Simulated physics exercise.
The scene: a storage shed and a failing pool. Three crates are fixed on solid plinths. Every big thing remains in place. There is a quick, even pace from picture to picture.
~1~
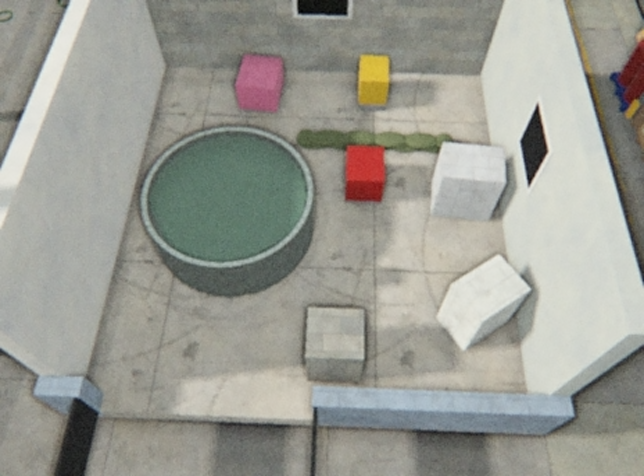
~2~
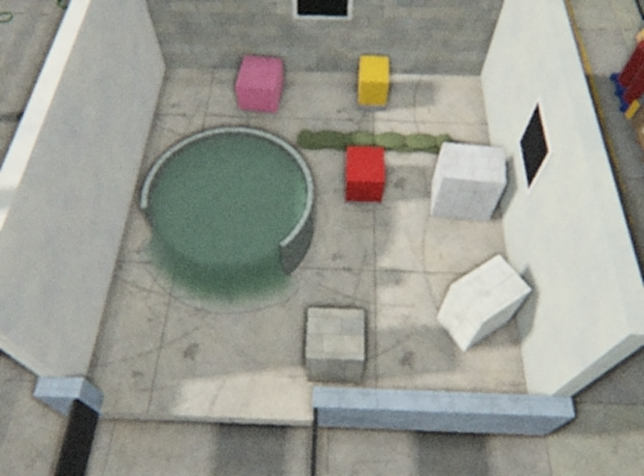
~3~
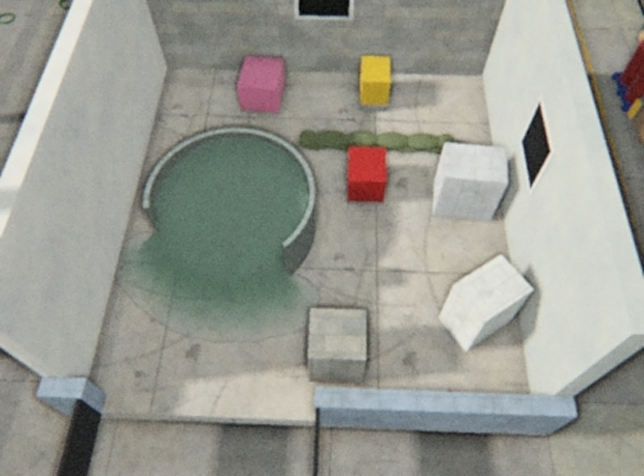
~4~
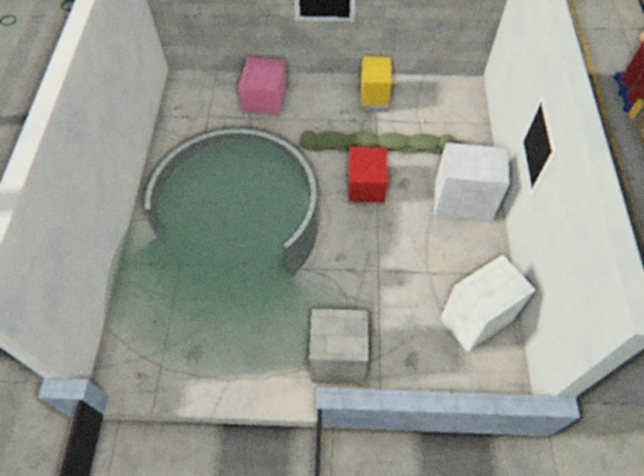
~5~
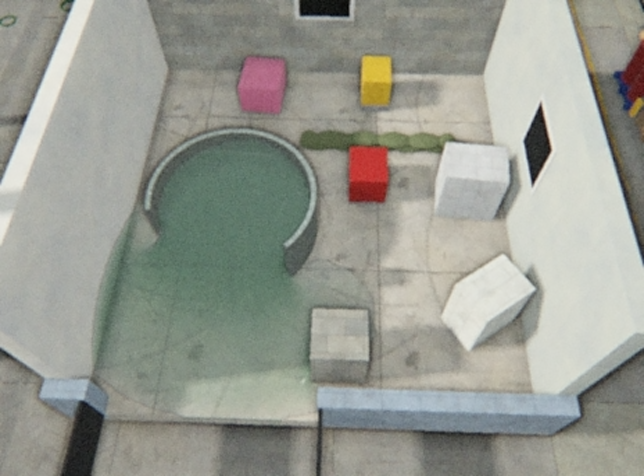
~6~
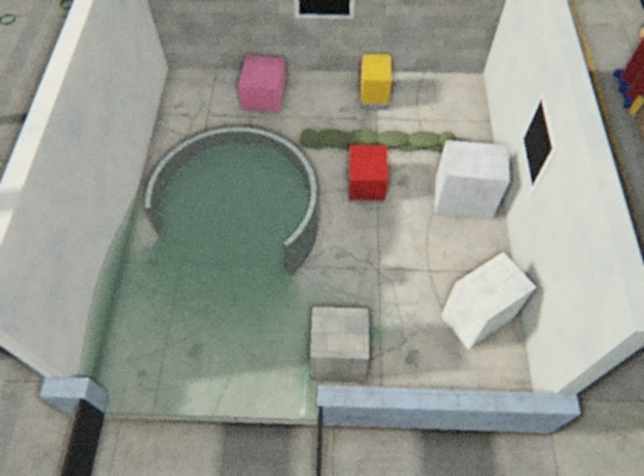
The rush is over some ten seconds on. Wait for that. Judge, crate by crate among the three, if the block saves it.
Pink crate: Block fails, wet; yellow crate: Block saves it; red crate: Block saves it.
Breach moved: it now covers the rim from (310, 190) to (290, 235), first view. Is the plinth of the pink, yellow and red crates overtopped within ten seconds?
Here's how it goes: The pink is swamped, the yellow is left untouched, and the red is swamped.
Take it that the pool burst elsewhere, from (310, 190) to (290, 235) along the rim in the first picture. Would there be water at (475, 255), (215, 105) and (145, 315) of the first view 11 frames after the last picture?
Okay, the first is waterlogged, the next is left untouched, and the last is left untouched.
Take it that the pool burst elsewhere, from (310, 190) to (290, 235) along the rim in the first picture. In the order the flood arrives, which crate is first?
The red crate.
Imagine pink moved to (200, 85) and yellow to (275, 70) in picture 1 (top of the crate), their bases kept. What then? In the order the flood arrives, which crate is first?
The pink one.
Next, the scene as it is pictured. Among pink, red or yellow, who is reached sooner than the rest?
The pink crate.
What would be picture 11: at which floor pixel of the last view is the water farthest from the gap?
Roughly (503, 367).
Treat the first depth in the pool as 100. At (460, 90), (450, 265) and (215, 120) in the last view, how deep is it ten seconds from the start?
Approx. values, in order: 2 %, 2 %, 4 %.
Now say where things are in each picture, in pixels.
The first picture shows the round tank at (228, 195) is whole and still.
In the second picture, the front is at (294, 282), out from the gap at (204, 281).
In the third picture, the front is at (122, 249), out from the gap at (206, 283).
In the fourth picture, the front is at a hidden place, out from the gap at (209, 285).
In the fifth picture, water pours out at (209, 286) and has run to (371, 335).
In the sixth picture, water pours out at (210, 285) and has run to (397, 338).
A moment on, water covers 30 % of the floor; the pink crate not reached, the yellow crate not reached, the red crate not reached.
Next, water covers 40 % of the floor; the pink crate not reached, the yellow crate not reached, the red crate not reached.
Then, water covers 45 % of the floor; the pink crate water round its plinth, the yellow crate not reached, the red crate not reached.
Later, water covers 55 % of the floor; the pink crate water round its plinth, the yellow crate water round its plinth, the red crate water round its plinth.
In the end, water covers 75 % of the floor; the pink crate was topped, the yellow crate stayed above the water, the red crate stayed above the water.
